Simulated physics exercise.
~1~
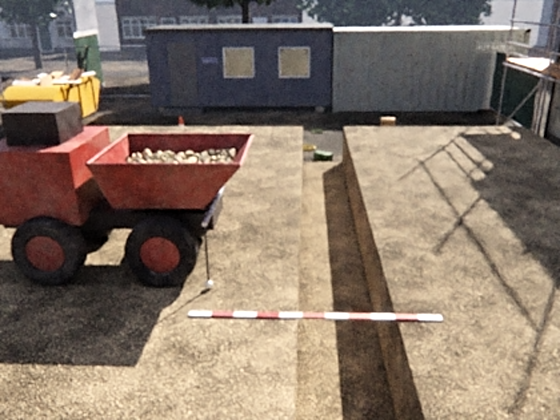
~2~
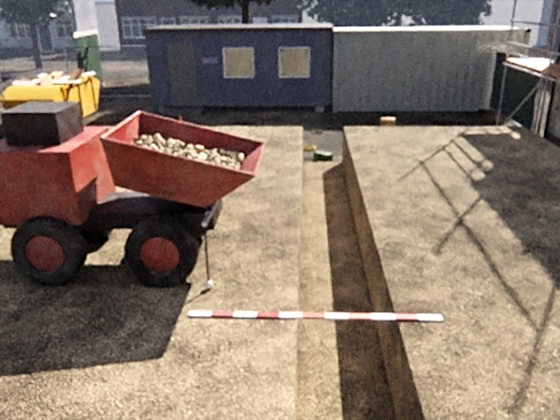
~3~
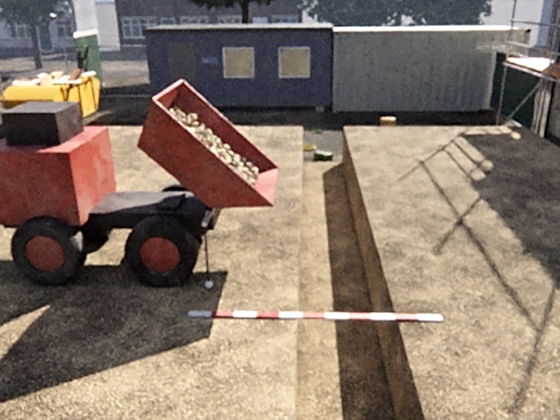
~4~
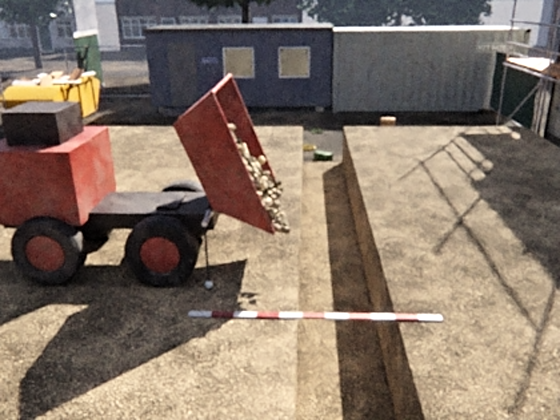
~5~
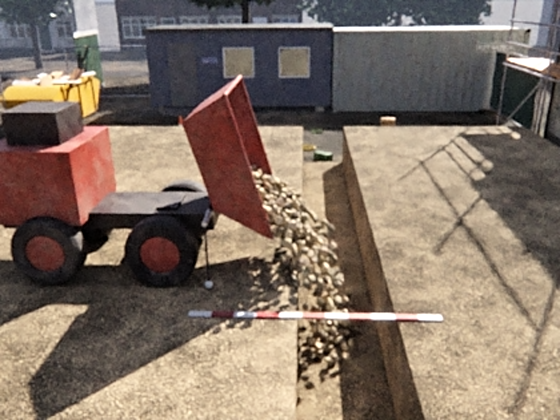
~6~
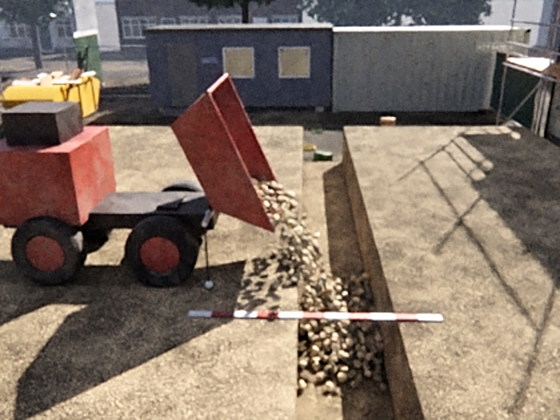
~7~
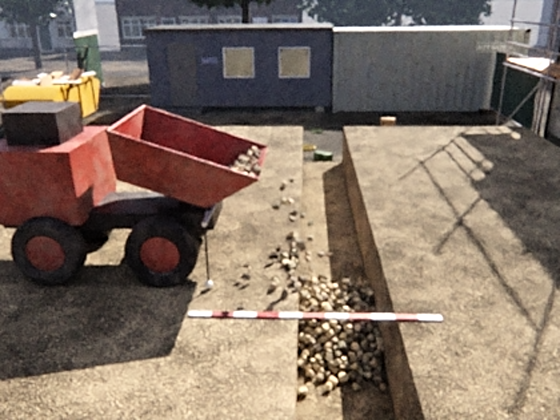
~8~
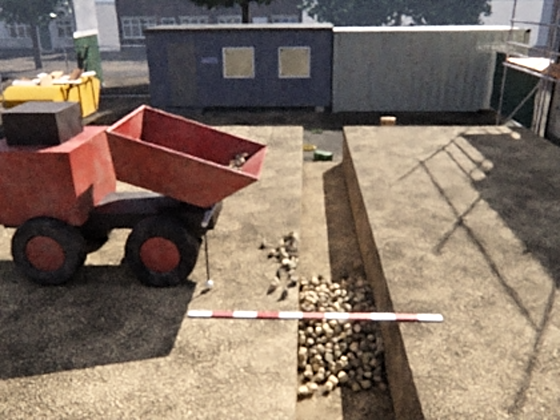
A small red dumper tipped its skip steeply to the right and poured its stones towards a trench, then lowered it partway, leaving most in the trench, a few on the ground just short of it, and some still in the skip.
